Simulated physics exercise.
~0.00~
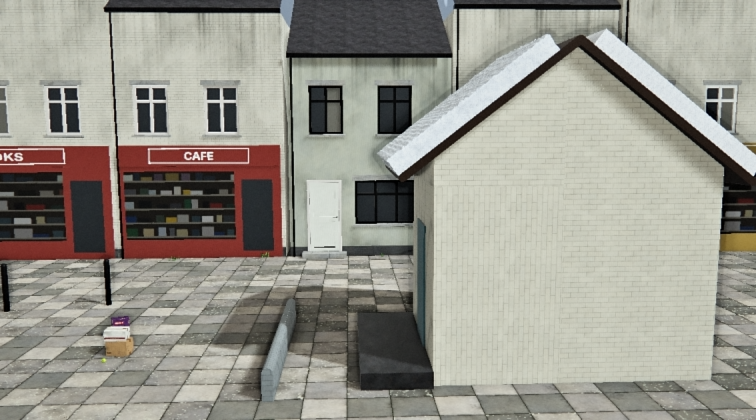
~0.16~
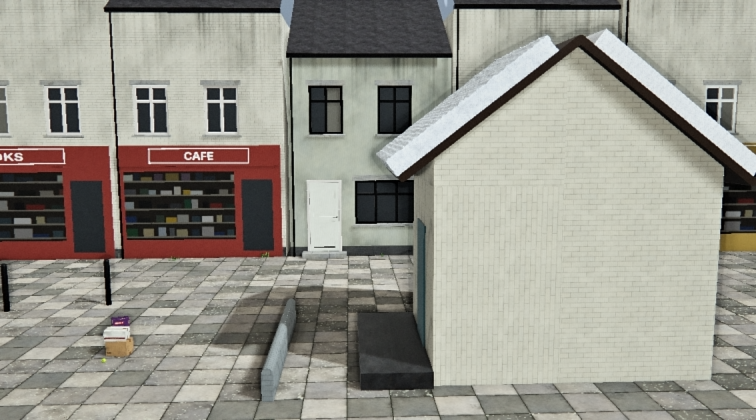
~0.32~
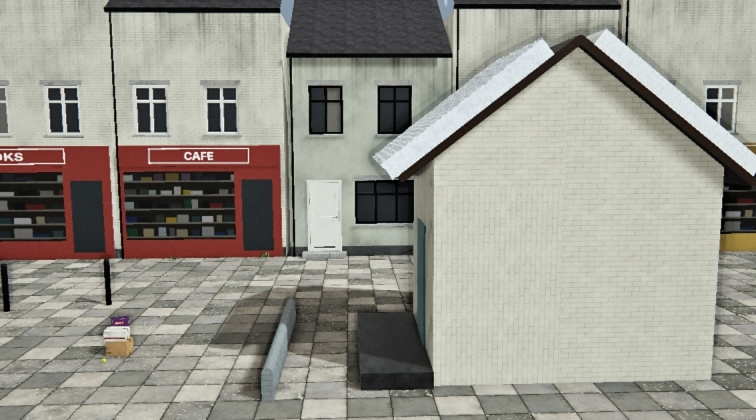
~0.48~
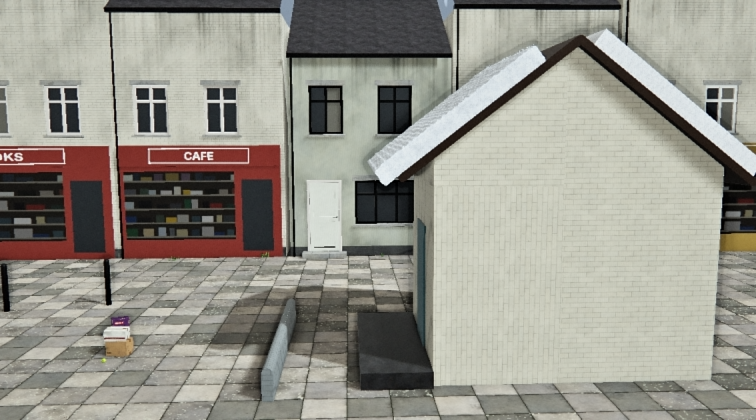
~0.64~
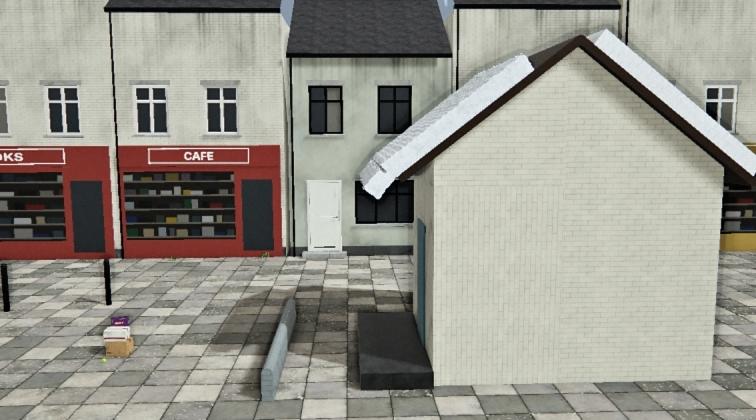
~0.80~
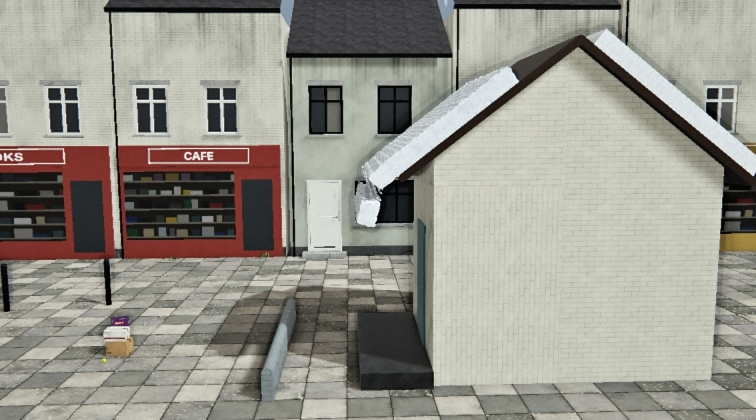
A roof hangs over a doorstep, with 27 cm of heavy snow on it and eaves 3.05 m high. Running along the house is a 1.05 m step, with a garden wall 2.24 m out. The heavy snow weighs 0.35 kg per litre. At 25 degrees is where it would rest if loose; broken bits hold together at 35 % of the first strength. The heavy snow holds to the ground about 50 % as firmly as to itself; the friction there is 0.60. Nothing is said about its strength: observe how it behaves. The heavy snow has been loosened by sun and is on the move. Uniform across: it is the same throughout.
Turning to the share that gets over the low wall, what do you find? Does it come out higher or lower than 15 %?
It comes out higher than 15 %.
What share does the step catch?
Roughly 0 in a hundred.
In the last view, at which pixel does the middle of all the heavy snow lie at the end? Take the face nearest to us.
(287, 377), roughly.
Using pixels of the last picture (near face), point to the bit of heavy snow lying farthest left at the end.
It sits close to (96, 396) in the last picture.
After 1.20 s, 62 % is still on the roof and 0 % is past the low wall.
After 1.66 s, 2 % is still on the roof and 0 % is past the low wall.
After 2.13 s, none is still on the roof and 20 % is past the low wall.
After 2.60 s, none is still on the roof and 22 % is past the low wall.
After 3.30 s, none is still on the roof and 22 % is past the low wall.
